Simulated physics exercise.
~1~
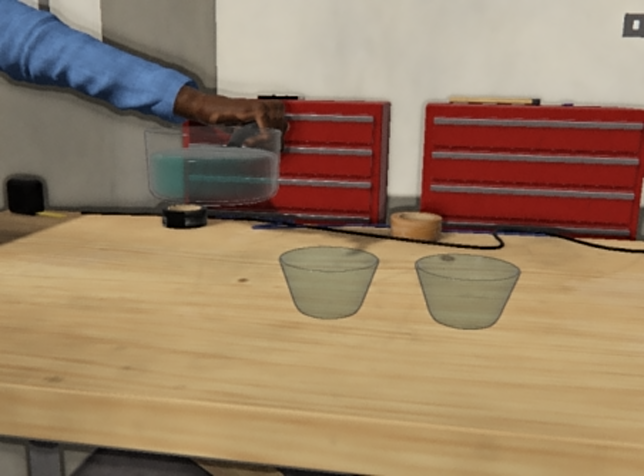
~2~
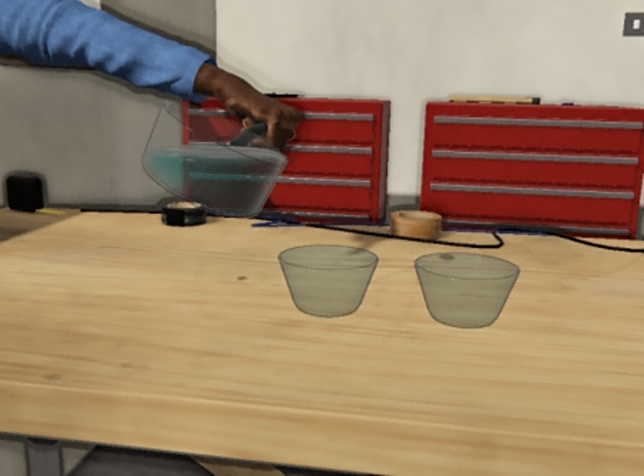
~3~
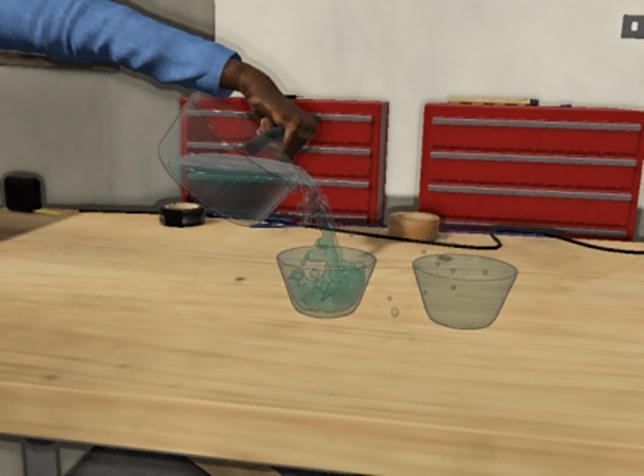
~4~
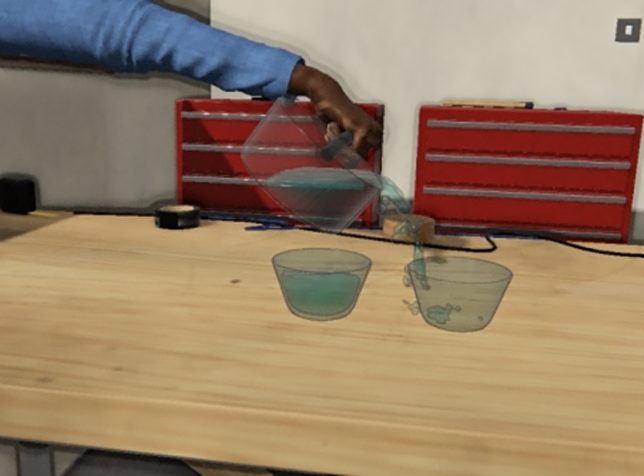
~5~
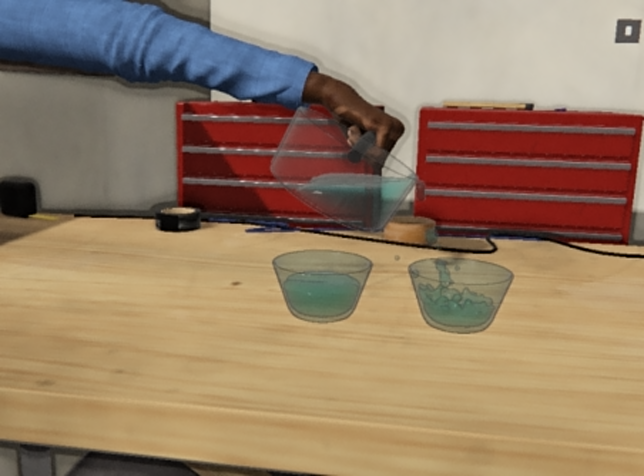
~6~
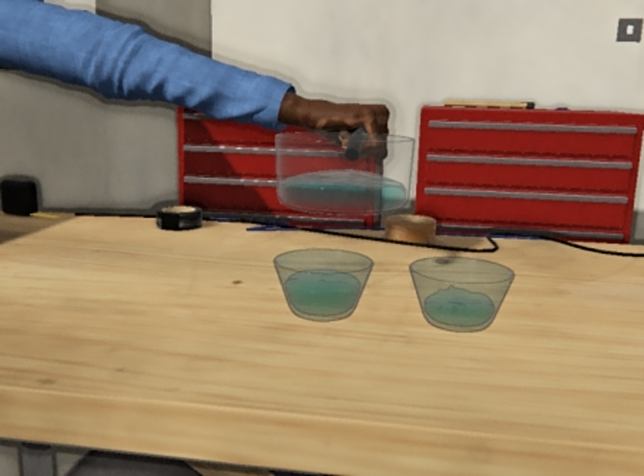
A clear container of blue-green water, held by a hand in a blue sleeve, tipped and poured into the left cup, moved right to pour into the other, then levelled off, leaving both cups partly filled and some water still inside it.
